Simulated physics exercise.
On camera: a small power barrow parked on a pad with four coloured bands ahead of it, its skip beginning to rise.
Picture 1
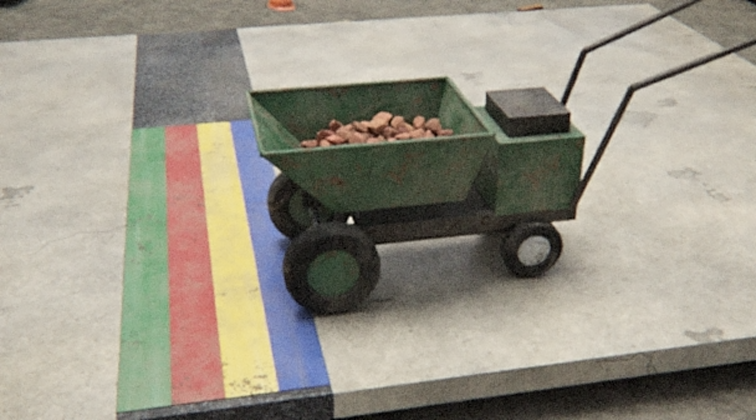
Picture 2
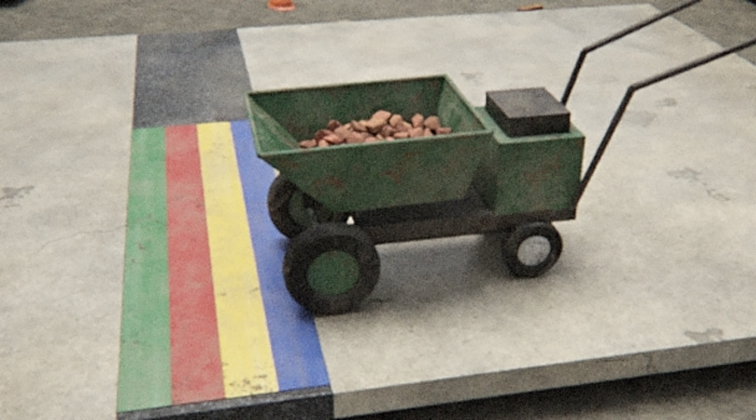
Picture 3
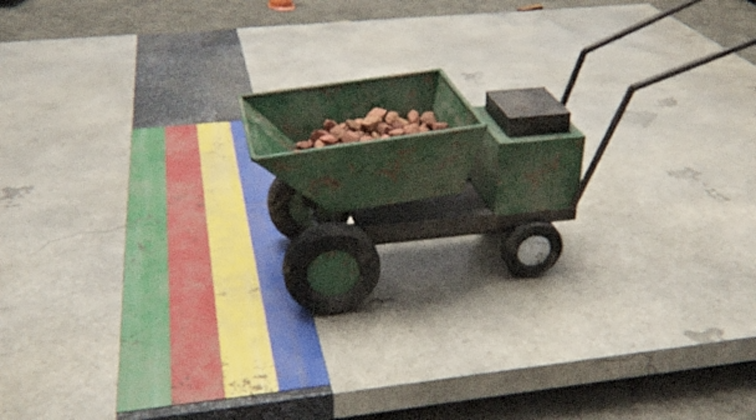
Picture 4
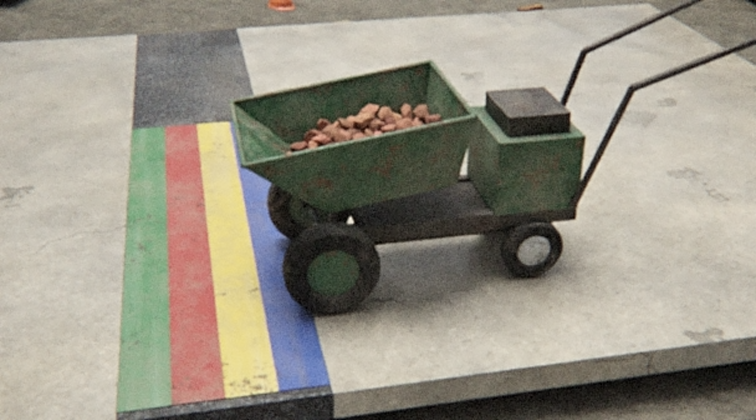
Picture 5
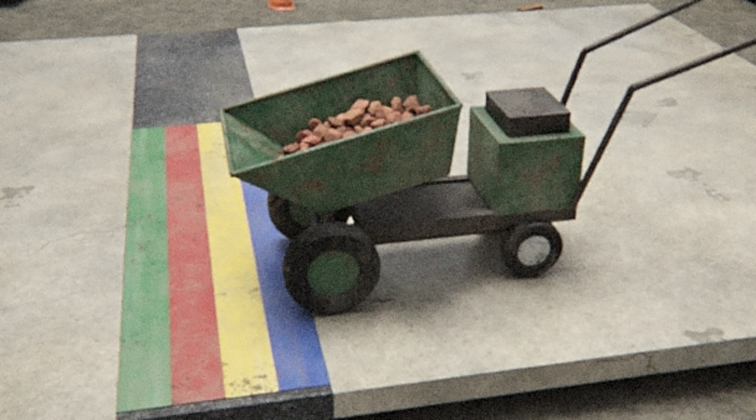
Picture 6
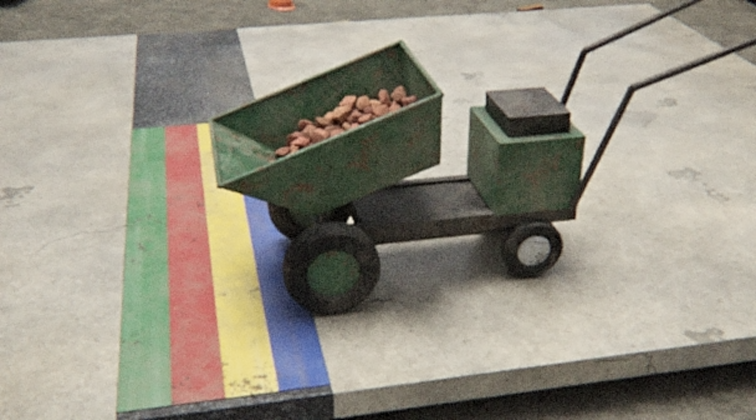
At the start, a small green power barrow loaded with lumps of rubble stands on a pale pad, its skip level beside blue, yellow, red and green bands. The skip then tilts gradually, its right end rising and its left lip lowering, until it is clearly tipped with the rubble still inside.
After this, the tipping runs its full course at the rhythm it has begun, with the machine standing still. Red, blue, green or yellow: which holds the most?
The green one gets the largest share.
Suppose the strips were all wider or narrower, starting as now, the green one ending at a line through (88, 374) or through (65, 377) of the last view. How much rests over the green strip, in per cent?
Roughly 30 per cent, and 30 per cent.
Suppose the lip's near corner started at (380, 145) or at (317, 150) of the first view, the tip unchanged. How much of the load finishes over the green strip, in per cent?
In turn 0 and 20 in a hundred.
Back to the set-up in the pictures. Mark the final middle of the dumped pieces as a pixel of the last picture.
Roughly at (138, 285).
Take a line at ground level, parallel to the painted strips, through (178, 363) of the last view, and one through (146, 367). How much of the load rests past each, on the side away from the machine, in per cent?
Near 60 % and 40 %.
Soon, skip tipped steeply; all in the skip.
A while on, skip tipped right over; most in the skip; a small part over the red strip; about a quarter over the green strip; a stray few off the paint.
Towards the end, skip tipped right over; about a third in the skip; a small part over the red strip; about a third over the green strip; about a quarter off the paint.
Finally, skip tipped right over; about a third in the skip; none over the blue strip; none over the yellow strip; a small part over the red strip; about a third over the green strip; about a quarter off the paint.
